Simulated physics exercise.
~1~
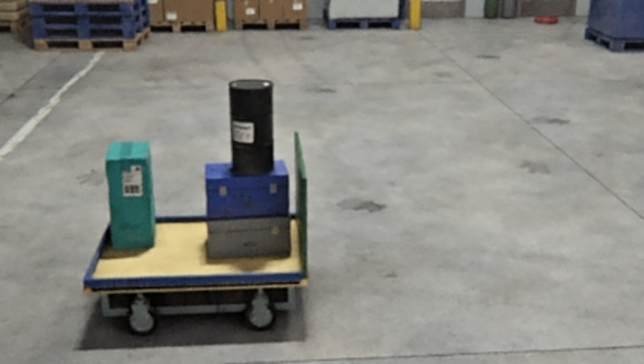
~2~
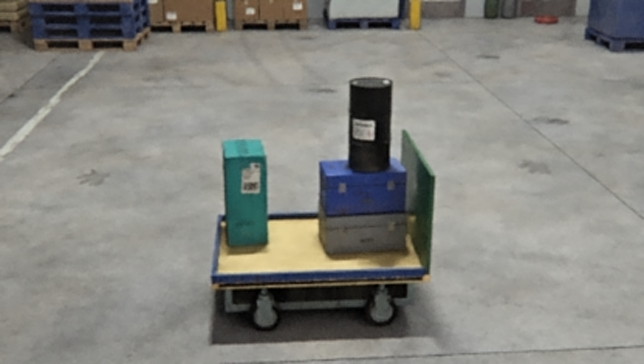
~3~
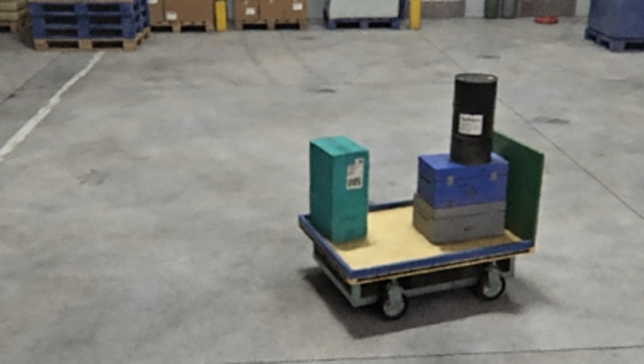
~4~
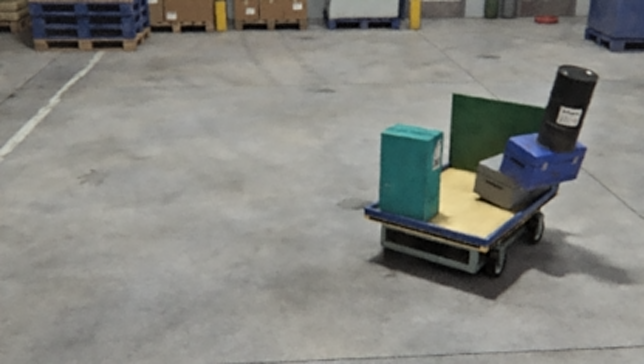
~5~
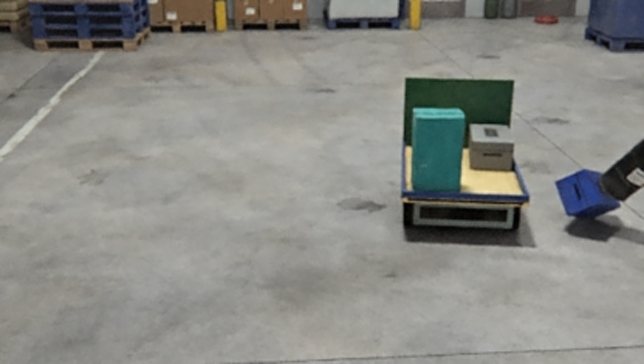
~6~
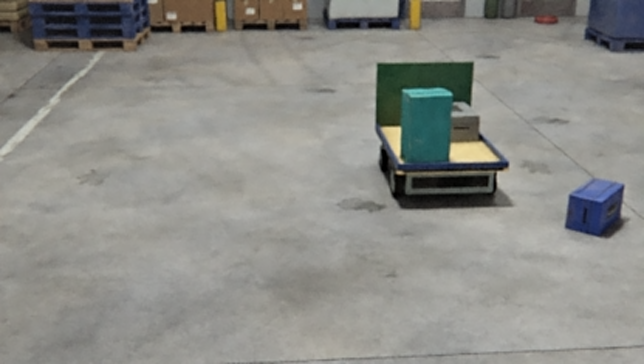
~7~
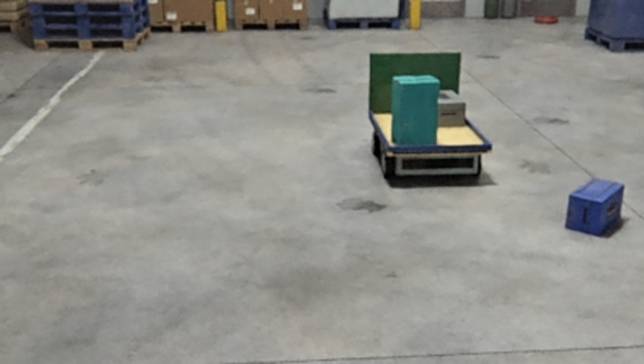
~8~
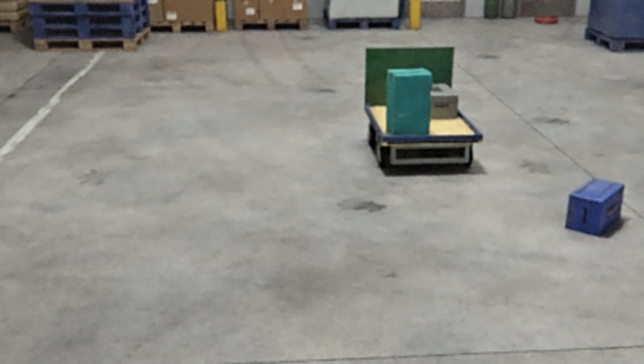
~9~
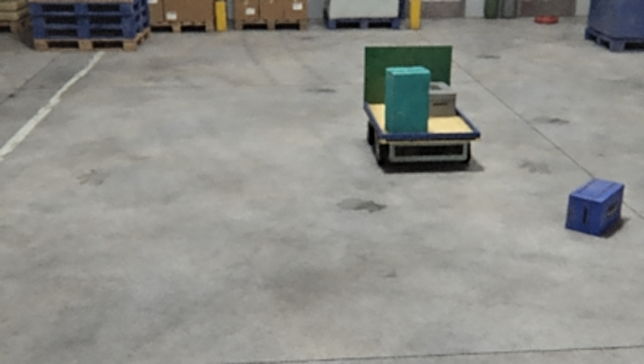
In the video, a flat cart carrying a turquoise box and a black canister stacked on blue and grey toolboxes rolls right, then turns away from the camera; the canister and blue toolbox fall off, and the cart stops with the turquoise box upright beside the grey toolbox.
